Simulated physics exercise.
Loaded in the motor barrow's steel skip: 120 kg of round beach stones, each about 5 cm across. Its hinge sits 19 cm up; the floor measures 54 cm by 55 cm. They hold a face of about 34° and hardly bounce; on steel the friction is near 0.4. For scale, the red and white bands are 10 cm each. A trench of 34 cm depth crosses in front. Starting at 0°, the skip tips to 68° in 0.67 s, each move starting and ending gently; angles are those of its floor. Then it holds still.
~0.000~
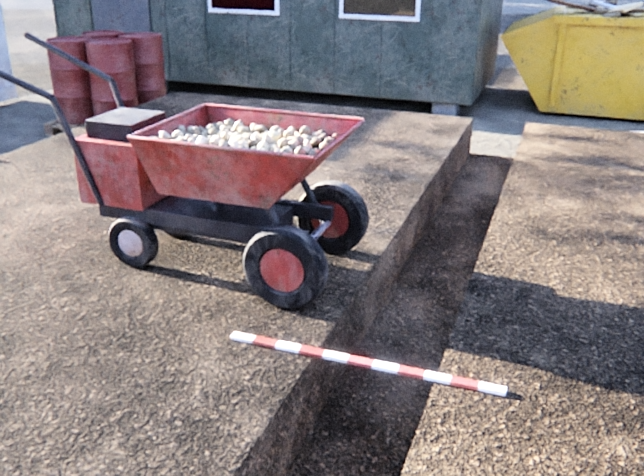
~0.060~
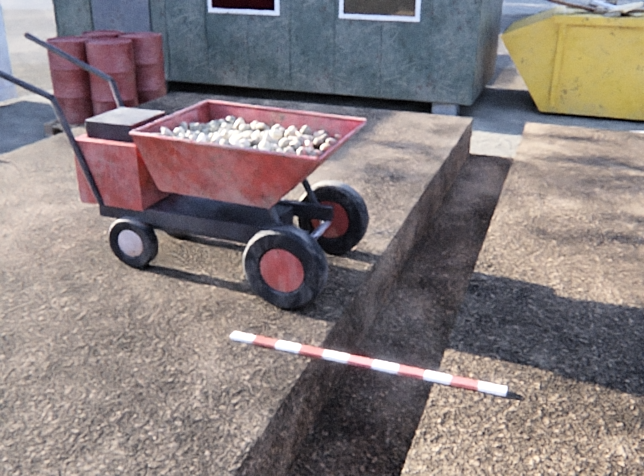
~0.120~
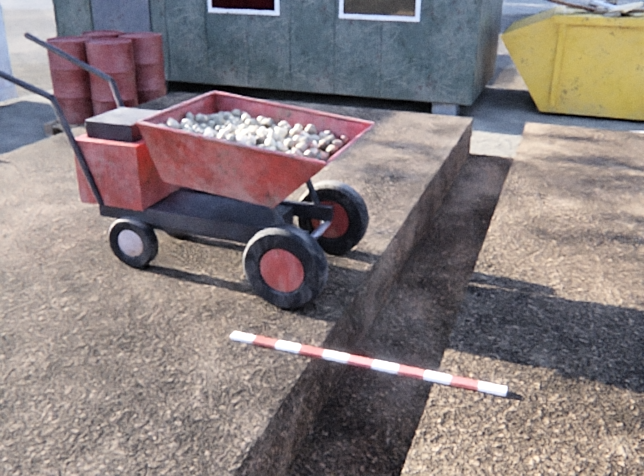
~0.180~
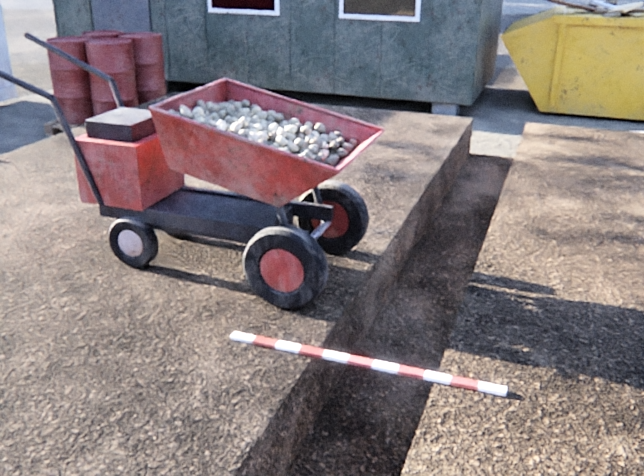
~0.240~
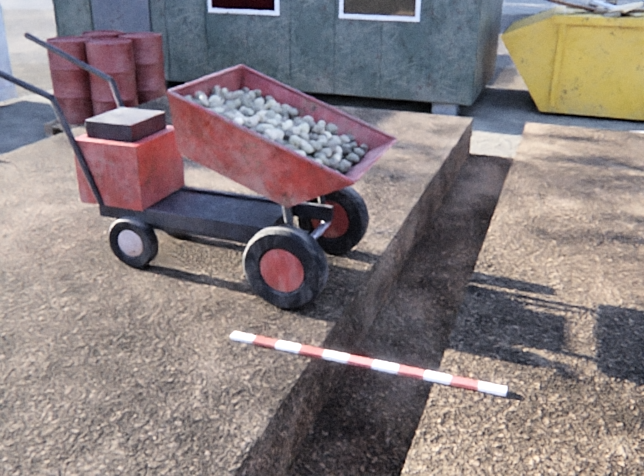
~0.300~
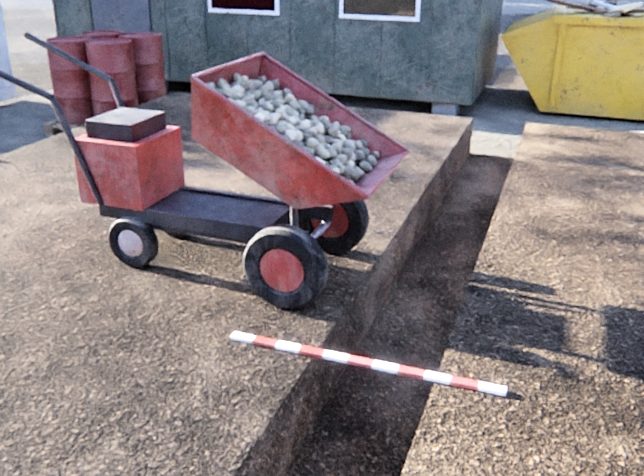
At first, a red skip heaped with pale stones sits level on a motor barrow beside a trench, with a red and white striped pole lying across the gap. The skip then tilts steadily, its back end rising and its front lip dipping toward the right, until it slopes steeply.
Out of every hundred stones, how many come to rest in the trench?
About 31 per cent.
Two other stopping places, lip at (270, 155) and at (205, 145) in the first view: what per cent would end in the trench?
Near 70 per cent from the first place, 95 from the second.
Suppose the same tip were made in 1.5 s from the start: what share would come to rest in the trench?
It would be near 45 per cent.
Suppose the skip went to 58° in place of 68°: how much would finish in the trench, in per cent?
In that case some 45 per cent.
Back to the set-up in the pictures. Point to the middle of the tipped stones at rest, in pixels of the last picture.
Around (512, 308).
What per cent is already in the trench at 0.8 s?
About 15 per cent by then.
After 0.5 s the floor is at 57°; 100 % in the skip; the foremost stones are at (395, 220).
After 0.8 s the floor is at 68°; 68 % in the skip, 16 % in the trench, 16 % past the trench; the foremost stones are at (500, 314).
After 1.1 s the floor is at 68°; 9 % in the skip, 21 % in the trench, 69 % past the trench; the foremost stones are past the picture's edge.
After 3.1 s the floor is at 68°; 0 % in the skip, 31 % in the trench, 69 % past the trench; the foremost stones are past the picture's edge.
